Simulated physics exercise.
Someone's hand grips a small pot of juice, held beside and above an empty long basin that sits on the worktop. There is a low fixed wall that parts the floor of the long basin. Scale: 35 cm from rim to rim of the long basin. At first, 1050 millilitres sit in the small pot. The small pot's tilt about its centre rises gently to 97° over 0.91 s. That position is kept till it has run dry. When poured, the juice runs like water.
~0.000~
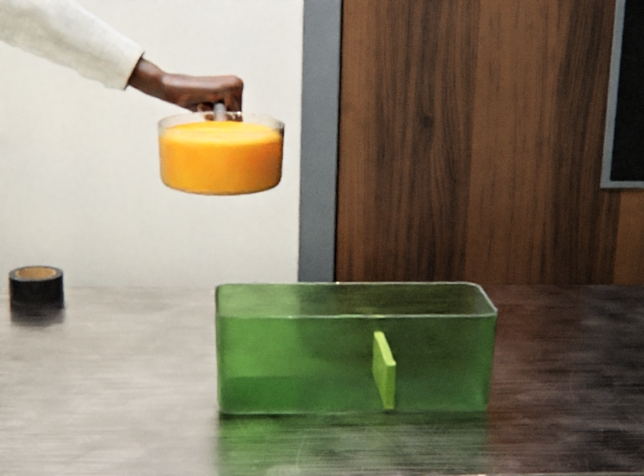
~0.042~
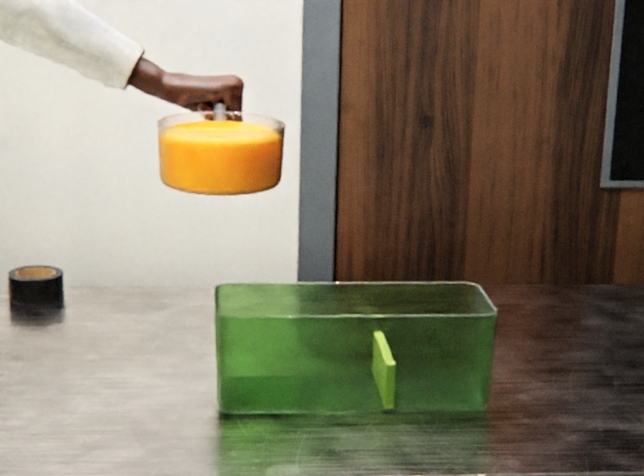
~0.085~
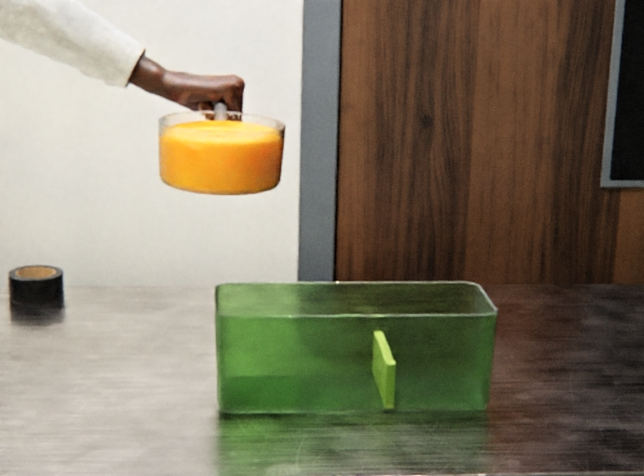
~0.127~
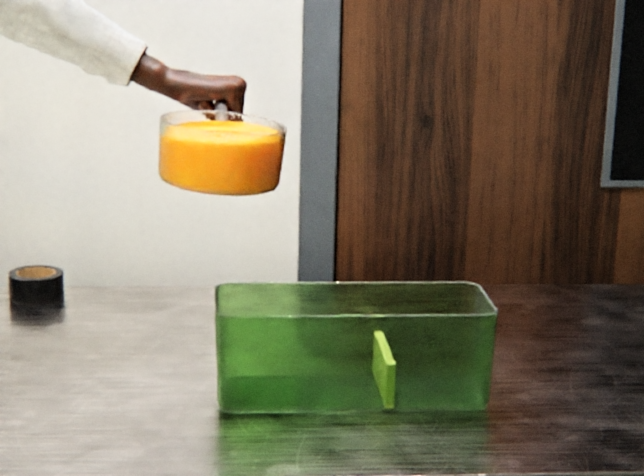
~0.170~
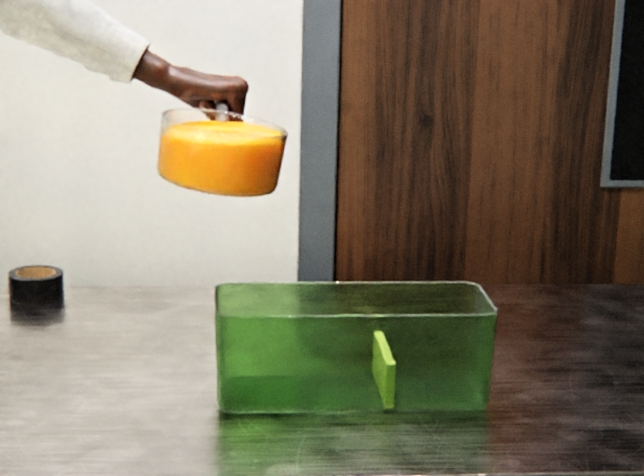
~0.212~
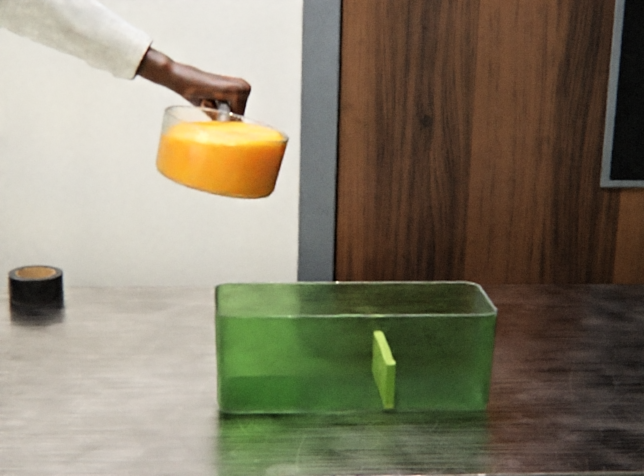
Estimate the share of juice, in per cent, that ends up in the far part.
About 2 per cent.
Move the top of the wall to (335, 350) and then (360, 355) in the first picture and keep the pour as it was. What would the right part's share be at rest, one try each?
The first try gives 60 percent and the second 25 percent.
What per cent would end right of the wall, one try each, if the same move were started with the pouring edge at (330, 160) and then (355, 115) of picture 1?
Near 40 in a hundred on the first go and near 70 in a hundred on the second.
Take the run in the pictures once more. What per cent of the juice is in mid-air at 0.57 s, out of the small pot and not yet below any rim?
Roughly 38 percent.
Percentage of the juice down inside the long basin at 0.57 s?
Around 8%.
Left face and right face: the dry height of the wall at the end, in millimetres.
The left comes to roughly 22 mm and the right to roughly 58 mm.
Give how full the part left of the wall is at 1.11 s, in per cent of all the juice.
I'd put it at close to 90 %.
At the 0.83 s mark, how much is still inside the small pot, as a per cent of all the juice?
12 in a hundred, give or take.
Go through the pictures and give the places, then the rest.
It leans 0°; its right rim is at (283, 125); the juice meets the walls at (161, 132) and (281, 132); the long basin's rim runs from (216, 301) to (488, 300); the wall's top is at (384, 349), in the first picture.
It leans 1°; its right rim is at (283, 125); the juice meets the walls at (161, 131) and (281, 132), in the second picture.
It leans 2°; its right rim is at (284, 127); the juice meets the walls at (161, 130) and (281, 133), in the third picture.
It leans 5°; its right rim is at (285, 130); the juice meets the walls at (163, 130) and (282, 133), in the fourth picture.
It leans 8°; its right rim is at (286, 133); the juice meets the walls at (163, 130) and (284, 135), in the fifth picture.
It leans 12°; its right rim is at (287, 138); the juice meets the walls at (164, 131) and (285, 135), in the sixth picture.
By 0.57 s the tilt is 67° and 54 per cent is still to pour, 8 is left of the wall and 0 right of it.
By 0.83 s the tilt is 95° and 12 per cent is still to pour, 73 is left of the wall and 0 right of it.
By 1.11 s the tilt is 97° and 2 per cent is still to pour, 90 is left of the wall and 2 right of it.
By 1.41 s the tilt is 97° and 0 per cent is still to pour, 94 is left of the wall and 2 right of it.
At rest 95 per cent lies left of the wall, 2 right of it and 3 outside.
